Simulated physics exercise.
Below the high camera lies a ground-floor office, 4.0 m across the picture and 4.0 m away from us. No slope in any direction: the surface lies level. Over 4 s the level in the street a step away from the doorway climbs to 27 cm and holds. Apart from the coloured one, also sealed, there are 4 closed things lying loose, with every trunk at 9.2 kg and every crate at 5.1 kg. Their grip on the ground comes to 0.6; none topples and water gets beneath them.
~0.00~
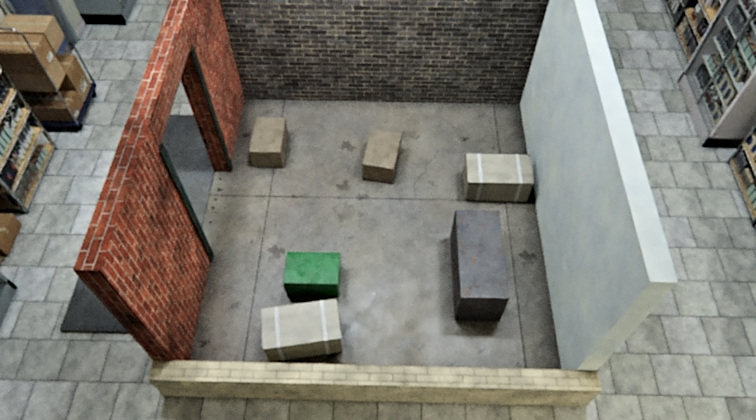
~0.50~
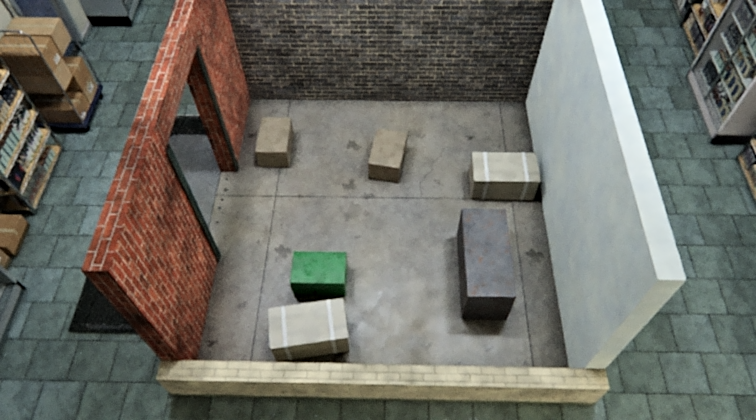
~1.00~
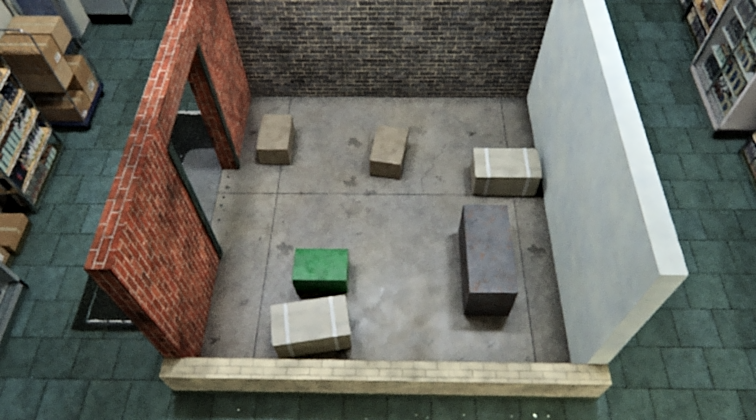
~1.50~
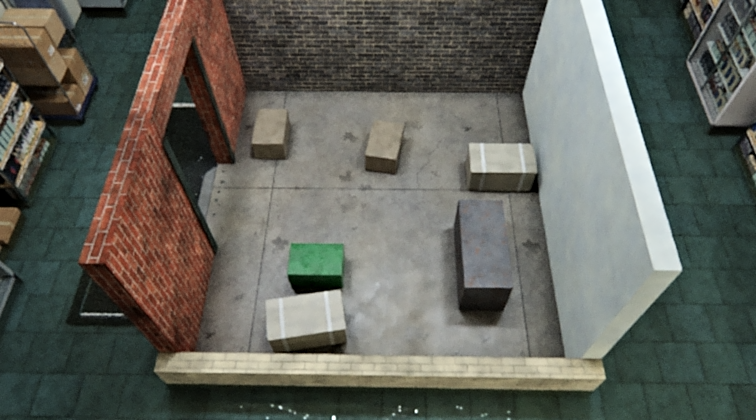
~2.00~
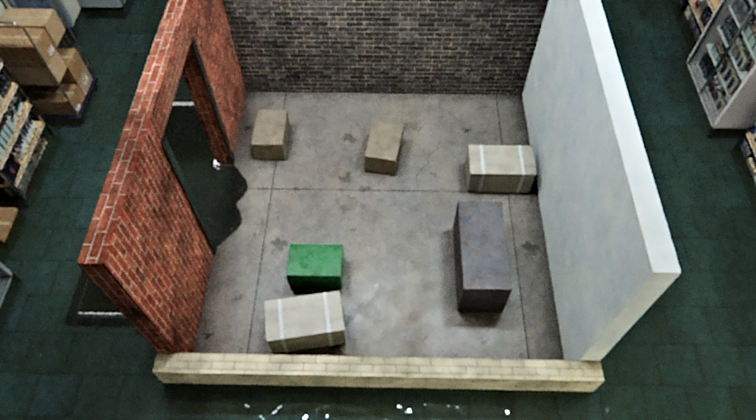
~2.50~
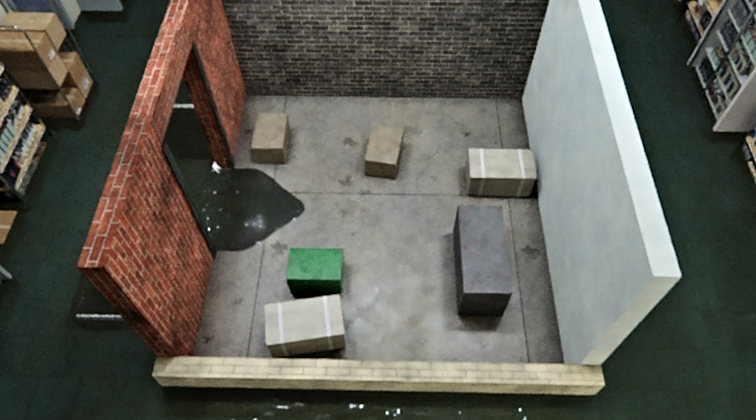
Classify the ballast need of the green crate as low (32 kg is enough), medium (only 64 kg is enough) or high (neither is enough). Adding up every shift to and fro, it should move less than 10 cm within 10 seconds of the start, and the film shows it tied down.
Low.
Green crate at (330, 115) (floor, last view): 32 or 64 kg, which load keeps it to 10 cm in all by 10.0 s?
So both weights work.
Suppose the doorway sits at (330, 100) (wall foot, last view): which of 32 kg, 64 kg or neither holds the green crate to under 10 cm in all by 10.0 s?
Note: Only the heavier mass keeps it.
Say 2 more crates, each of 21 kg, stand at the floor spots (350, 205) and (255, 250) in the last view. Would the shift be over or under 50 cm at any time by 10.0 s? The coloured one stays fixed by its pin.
Taking them in order, the first is beyond the line and the second is inside the line.
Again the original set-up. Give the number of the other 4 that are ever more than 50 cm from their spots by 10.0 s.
That adds up to 3.
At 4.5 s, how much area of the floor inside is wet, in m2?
Near 8.5 m2 in all.
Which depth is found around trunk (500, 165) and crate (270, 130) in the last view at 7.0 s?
Depths: Near 14 cm, then near 2 cm.
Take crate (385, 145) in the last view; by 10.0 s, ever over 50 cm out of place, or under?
That one is beyond half a metre, as it turns out.
After 3.5 s the green crate would be 0 cm from its start with 32 kg and 0 cm from its start with 64 kg; 2 cm of water round it then.
After 4.5 s the green crate would be 0 cm from its start with 32 kg and 0 cm from its start with 64 kg; 5 cm of water round it then.
After 7.0 s the green crate would be 0 cm from its start with 32 kg and 0 cm from its start with 64 kg; 6 cm of water round it then.
After 10.0 s the green crate would be 0 cm from its start with 32 kg and 0 cm from its start with 64 kg; 9 cm of water round it then.
